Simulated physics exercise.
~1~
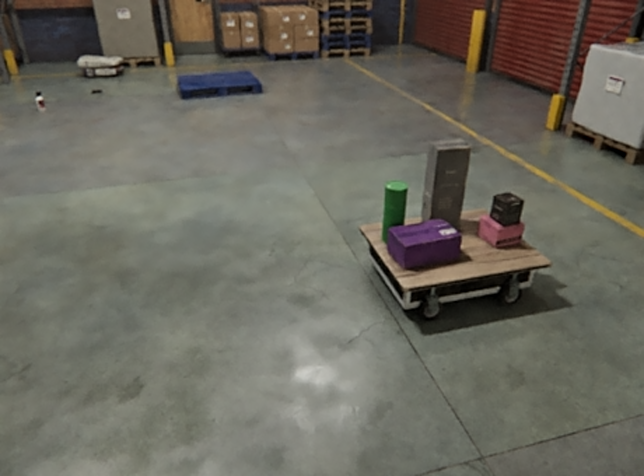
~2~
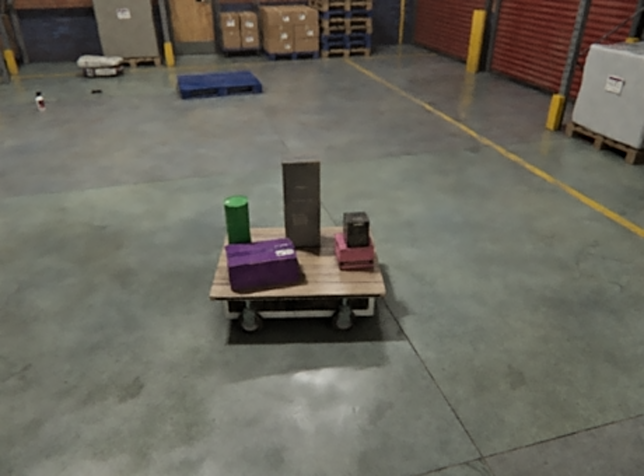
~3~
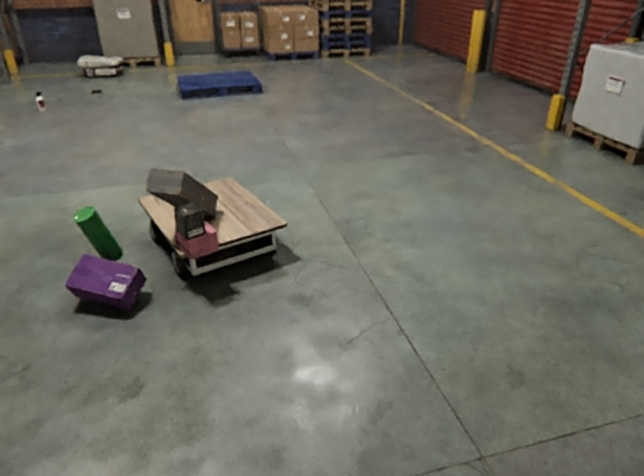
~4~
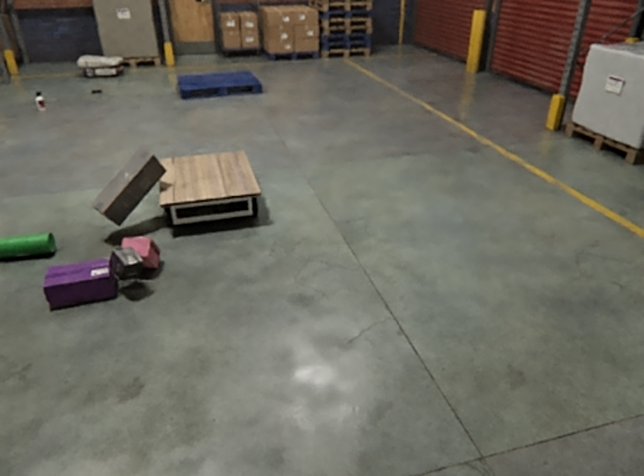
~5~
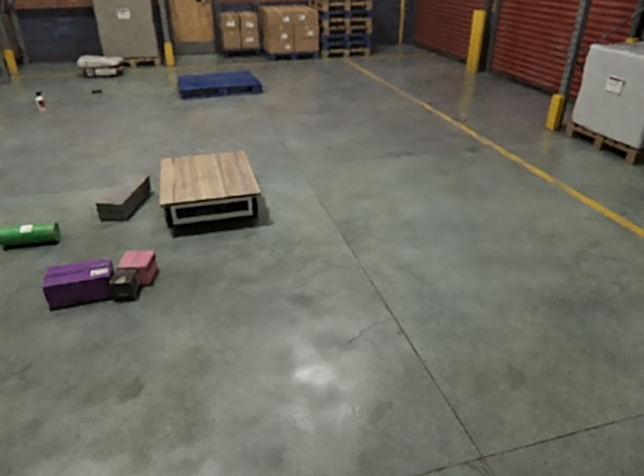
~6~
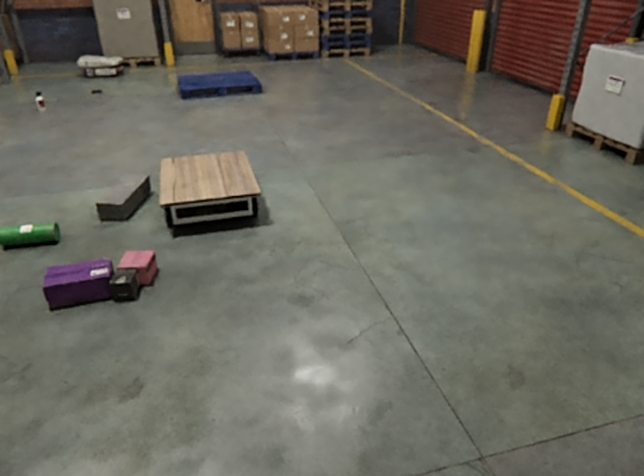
A wooden-topped cart rolled left across a warehouse floor and turned, spilling its whole load. The green cylinder and purple box went first, then the pink, black and grey boxes followed, and everything ended up lying on the floor beside the stopped, empty cart.
